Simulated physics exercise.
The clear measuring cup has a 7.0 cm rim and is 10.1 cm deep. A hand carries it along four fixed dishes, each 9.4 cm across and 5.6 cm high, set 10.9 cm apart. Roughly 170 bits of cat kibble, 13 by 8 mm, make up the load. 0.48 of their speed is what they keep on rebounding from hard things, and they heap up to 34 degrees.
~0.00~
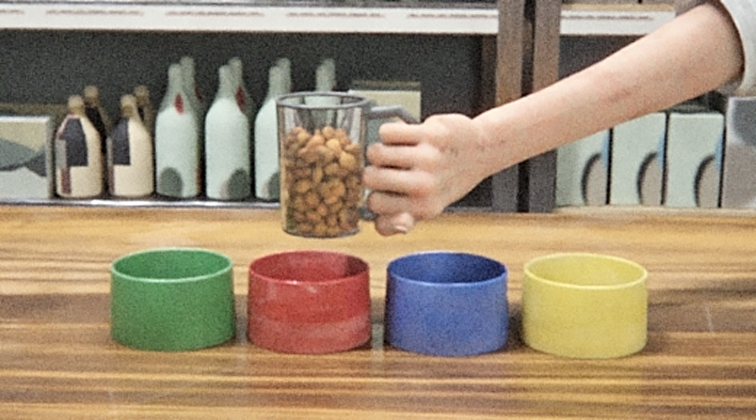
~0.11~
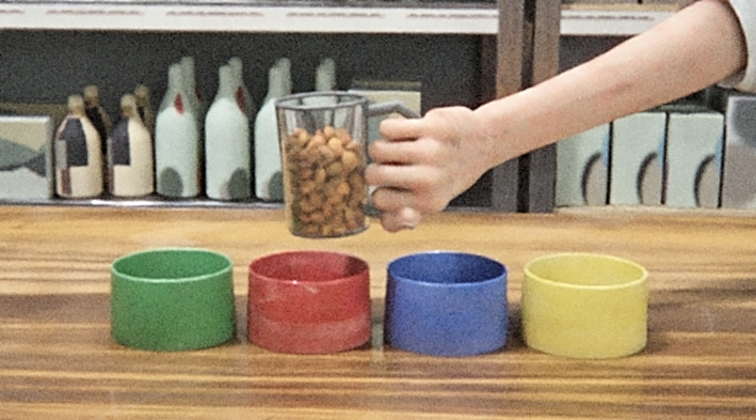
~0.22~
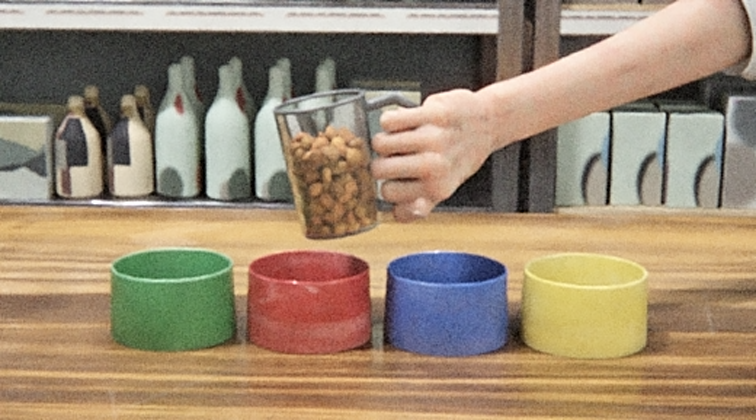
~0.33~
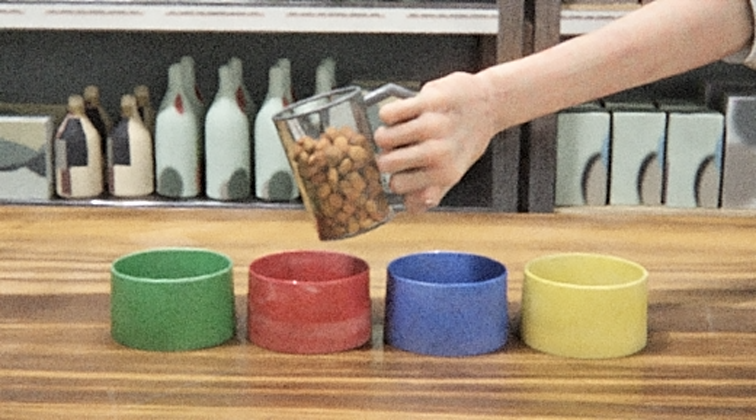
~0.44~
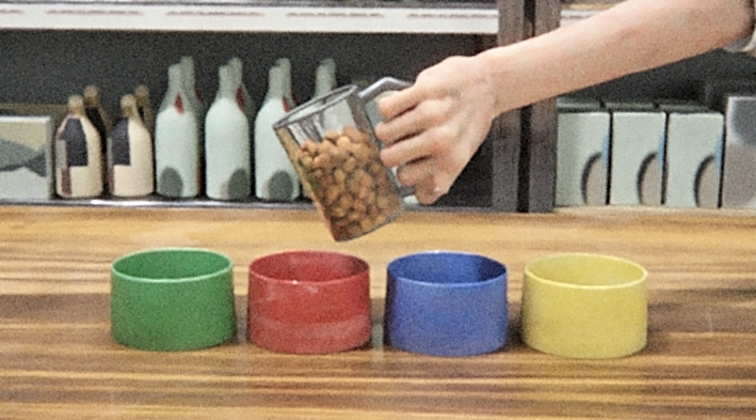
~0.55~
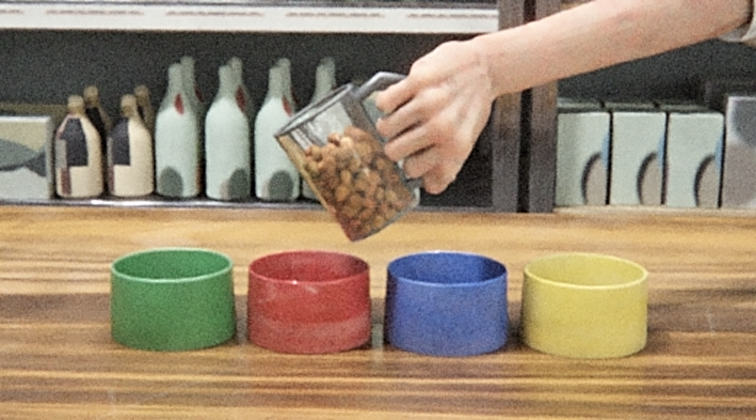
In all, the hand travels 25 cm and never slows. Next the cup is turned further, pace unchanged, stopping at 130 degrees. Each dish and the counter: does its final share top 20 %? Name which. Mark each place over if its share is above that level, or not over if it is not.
Red dish: Over, blue dish: Not over, green dish: Not over, yellow dish: Not over, counter: Over.
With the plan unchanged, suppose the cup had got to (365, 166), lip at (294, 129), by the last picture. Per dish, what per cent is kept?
Final shares - red 0 %, blue 100 %, green 0 %, yellow 0 %.
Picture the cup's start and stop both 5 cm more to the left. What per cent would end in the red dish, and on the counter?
Red: 100; counter: 0.
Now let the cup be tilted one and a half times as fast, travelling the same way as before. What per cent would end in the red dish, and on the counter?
I'd say red ends at 100 while the counter ends at 0.
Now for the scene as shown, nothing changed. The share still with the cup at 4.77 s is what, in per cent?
Roughly 0 per cent, I'd say.
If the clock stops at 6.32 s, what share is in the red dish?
About 65 percent up to now.
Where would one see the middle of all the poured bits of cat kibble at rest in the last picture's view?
Approximately (329, 318) in the last picture.
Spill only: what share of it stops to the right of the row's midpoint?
Estimated share comes to about 50 per cent.
After 3.08 s, tilt 130 degrees; cup holds 0 %, red 65 %, blue 5 %.
After 4.77 s, tilt 130 degrees; cup holds 0 %, red 65 %, blue 5 %.
After 6.32 s, tilt 130 degrees; cup holds 0 %, red 65 %, blue 5 %.
By 6.6 s all is still; red 65 %, blue 5 %, green 0 %, yellow 0 %, counter 30 %.
